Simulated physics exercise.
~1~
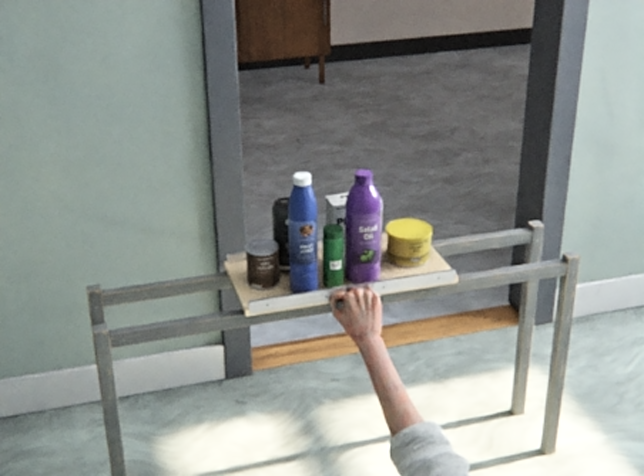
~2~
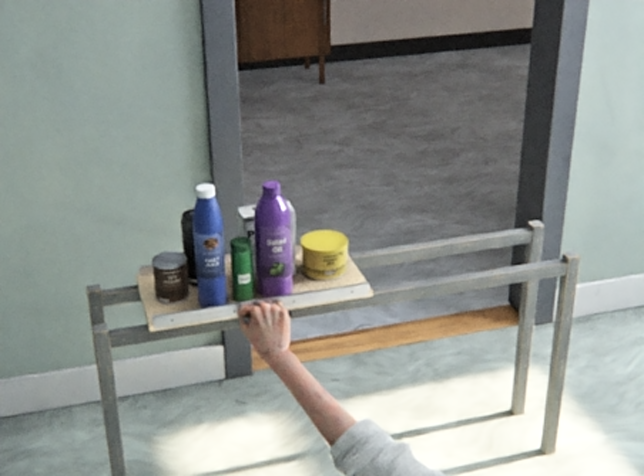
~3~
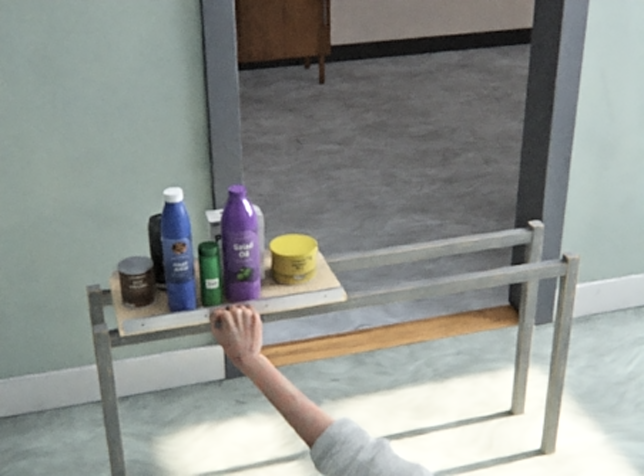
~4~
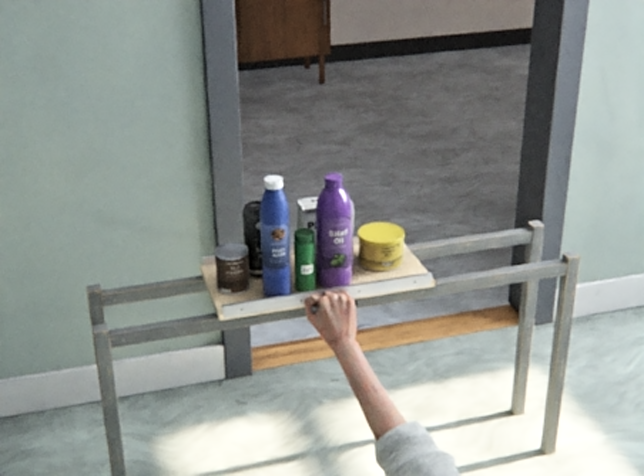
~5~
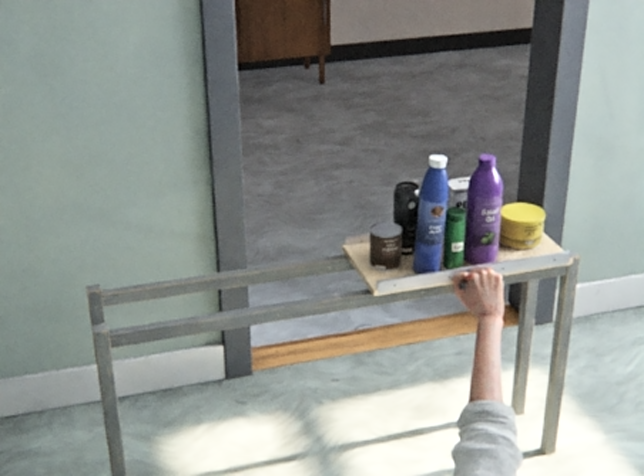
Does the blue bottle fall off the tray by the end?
No, the blue bottle stays on the tray and is still standing upright when the tray is at the right end of the rails.
The video shows a hand at the front edge of a small wooden tray of bottles, a yellow tub and other containers, sliding it left along metal rails, then back right to the far end, where the containers still stand upright on it.
